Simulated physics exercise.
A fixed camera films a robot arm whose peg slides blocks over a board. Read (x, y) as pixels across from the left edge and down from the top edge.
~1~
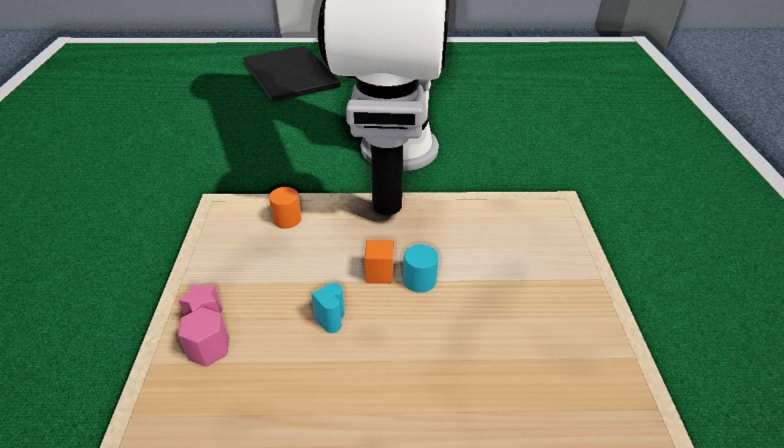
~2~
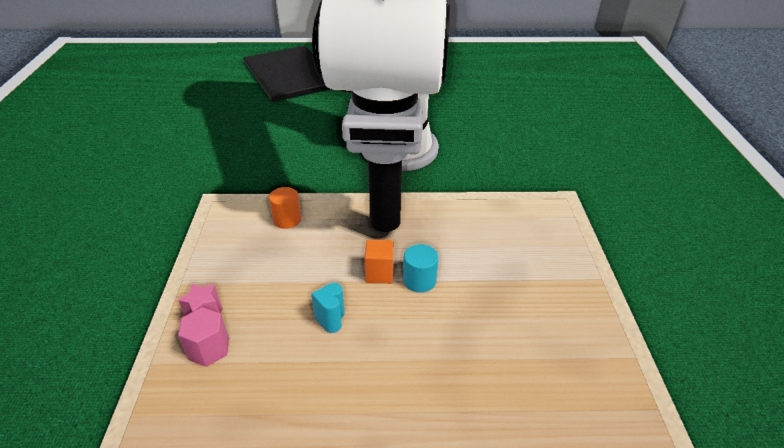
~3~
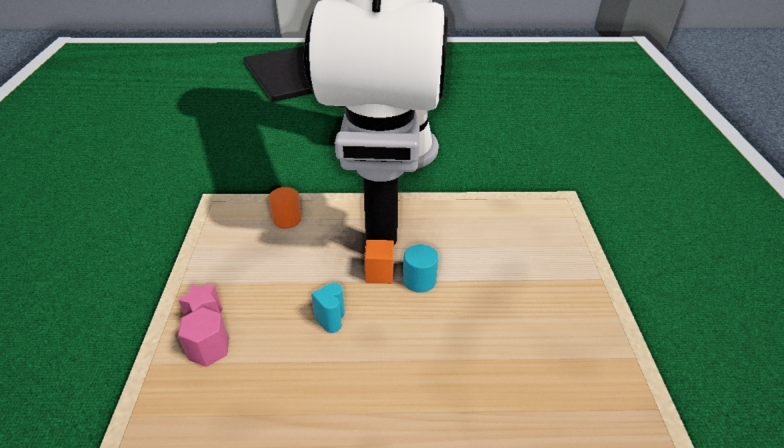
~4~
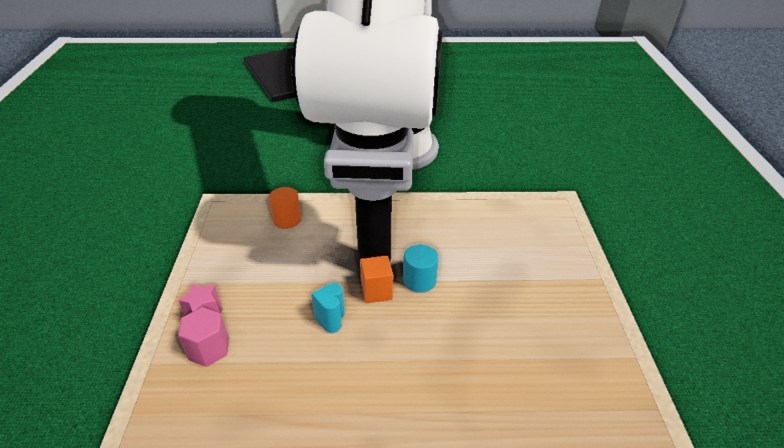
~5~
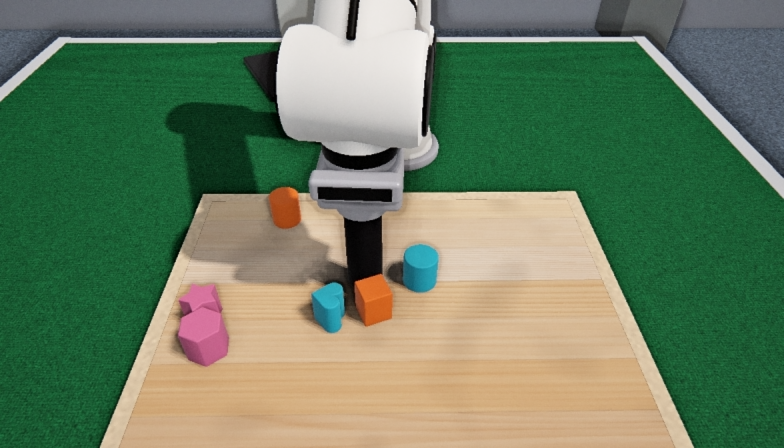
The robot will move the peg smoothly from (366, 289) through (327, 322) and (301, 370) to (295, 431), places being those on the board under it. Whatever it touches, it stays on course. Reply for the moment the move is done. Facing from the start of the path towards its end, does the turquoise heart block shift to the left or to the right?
Answer: Right.
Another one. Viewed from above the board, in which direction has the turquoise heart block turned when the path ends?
From above, clockwise.
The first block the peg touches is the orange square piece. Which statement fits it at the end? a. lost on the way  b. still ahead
(a)
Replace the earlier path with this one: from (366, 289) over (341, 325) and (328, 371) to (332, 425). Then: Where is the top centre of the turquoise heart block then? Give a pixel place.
It is at (287, 331).
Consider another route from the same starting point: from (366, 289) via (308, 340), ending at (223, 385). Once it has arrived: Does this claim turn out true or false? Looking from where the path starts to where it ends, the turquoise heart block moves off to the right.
Verdict: False.
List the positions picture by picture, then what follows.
The first picture shows peg's lower end at (387, 206); turquoise heart block at (329, 294); orange square piece at (379, 249); turquoise round block at (421, 255).
The second picture shows peg at (385, 222); blocks still.
The third picture shows peg at (381, 239); blocks still.
The fourth picture shows peg at (375, 258); orange square piece at (376, 266).
The fifth picture shows peg at (365, 278); turquoise heart block at (329, 294); orange square piece at (373, 287); turquoise round block at (421, 255).
The first path, step by step. One third of the way, peg at (324, 313); turquoise heart block at (300, 324), turned 15° anticlockwise; orange square piece at (373, 293), turned 20° anticlockwise.
Two thirds of the way, peg at (299, 361); turquoise heart block at (265, 375); orange square piece at (373, 293), turned 20° anticlockwise.
At the end, peg at (293, 420); turquoise heart block at (245, 404), turned 80° clockwise; orange square piece at (373, 293), turned 20° anticlockwise; turquoise round block still.
